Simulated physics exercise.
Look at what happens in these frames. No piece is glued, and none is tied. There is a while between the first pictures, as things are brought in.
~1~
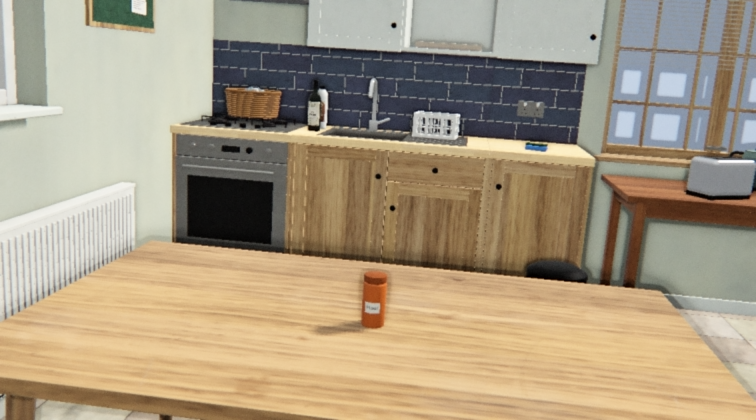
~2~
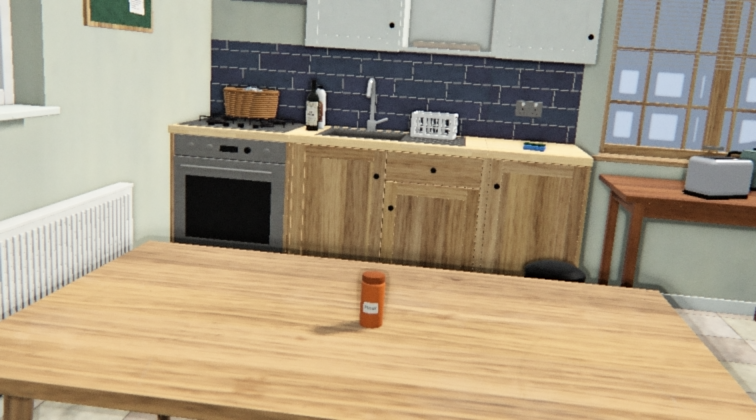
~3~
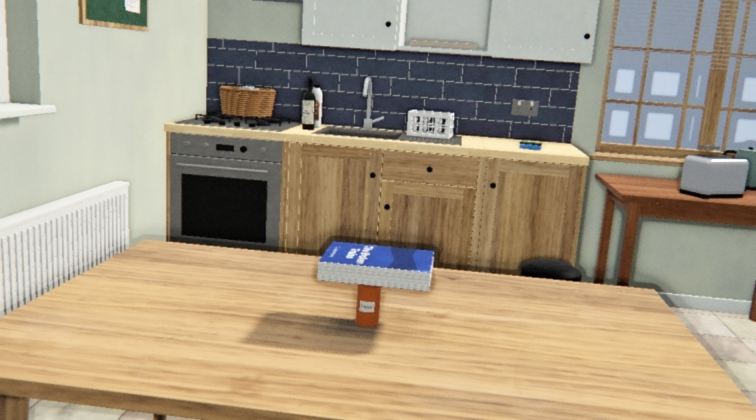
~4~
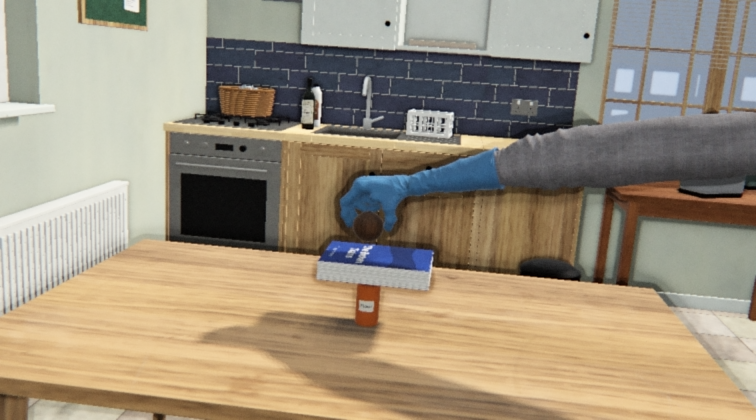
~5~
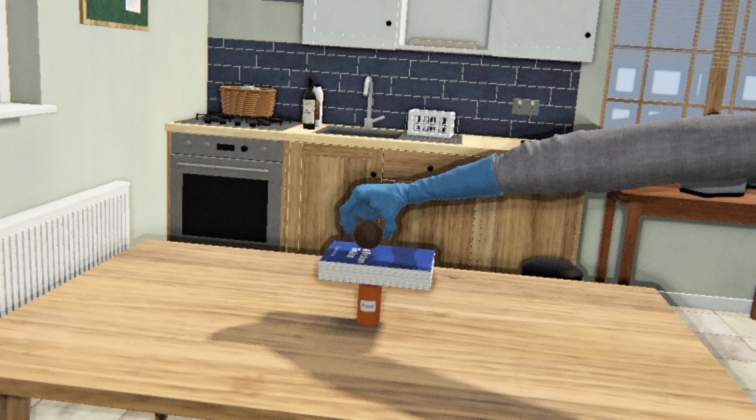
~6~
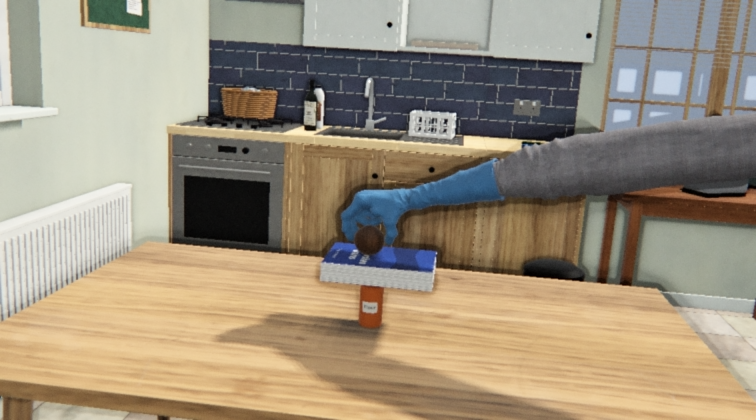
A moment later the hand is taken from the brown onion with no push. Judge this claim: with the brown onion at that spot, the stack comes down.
The stack is stable.
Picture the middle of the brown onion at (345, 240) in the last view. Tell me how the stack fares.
Well, it survives then.
Then, 0.50 s later than the last frame, all is still.
Then, 1.30 s later than the last frame, brown onion resting near (370, 240).
When it is over, all 3 as before. End places, in pixels of the last picture, brown onion near (370, 240). The stack keeps its balance.
